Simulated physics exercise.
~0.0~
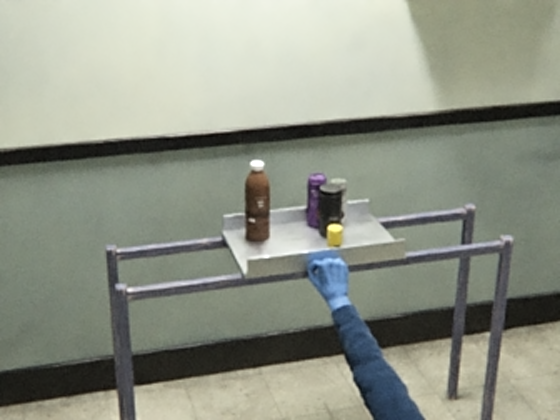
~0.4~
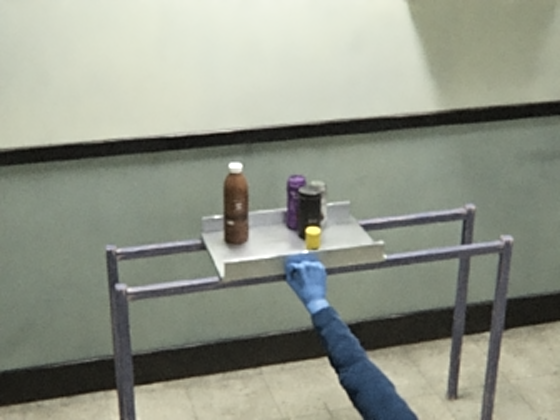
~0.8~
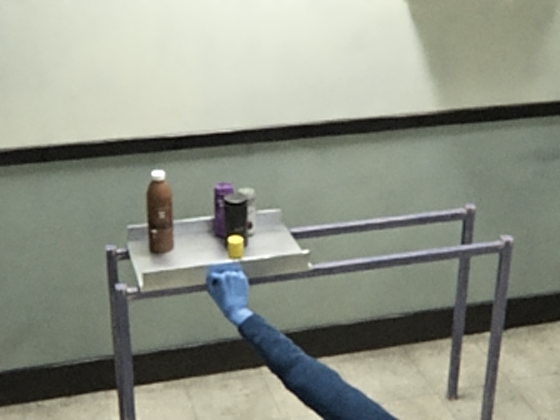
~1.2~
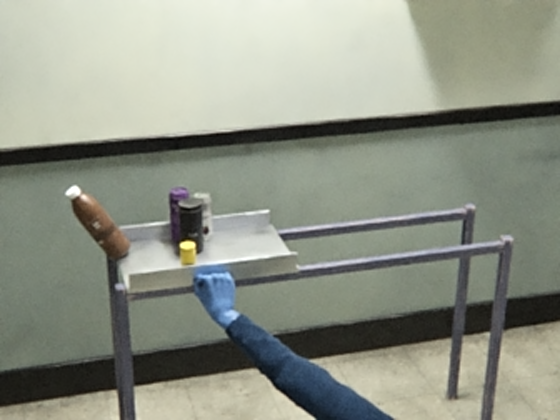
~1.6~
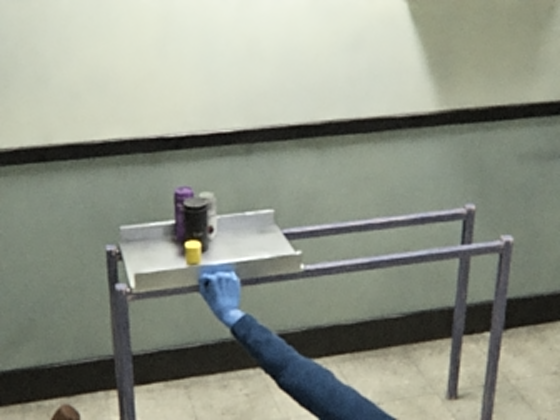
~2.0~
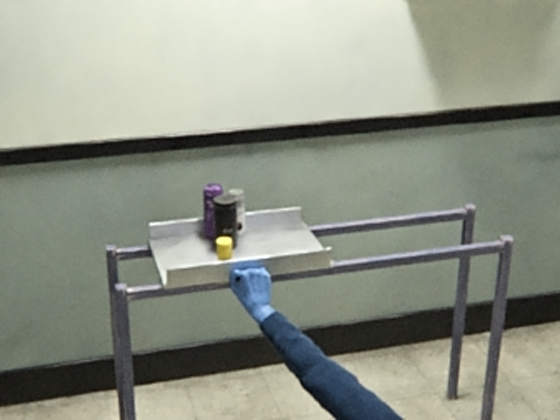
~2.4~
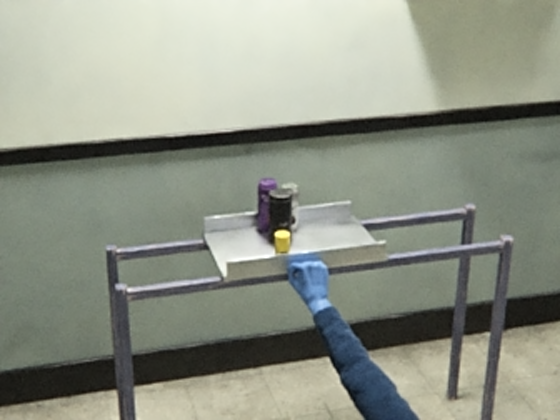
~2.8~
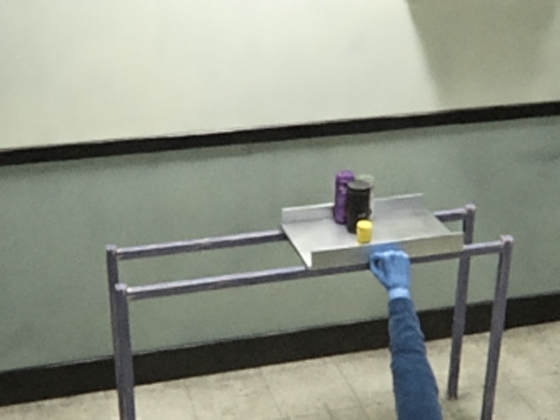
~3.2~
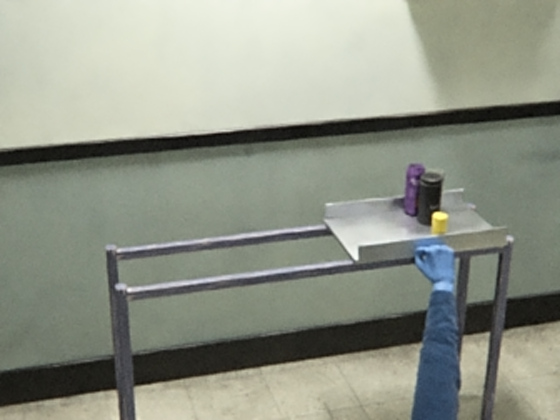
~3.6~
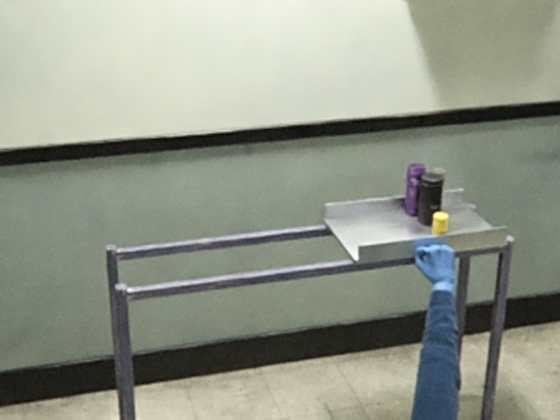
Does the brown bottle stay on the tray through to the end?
No, the brown bottle does not stay on the tray. It tips over the left end and falls when the tray reaches the left side of the frame.
In this clip, a gloved hand slides a tray of containers left along the rails of a metal frame, and the brown bottle tips off the left end and falls. The hand then moves the tray to the right end, where the other four remain upright.
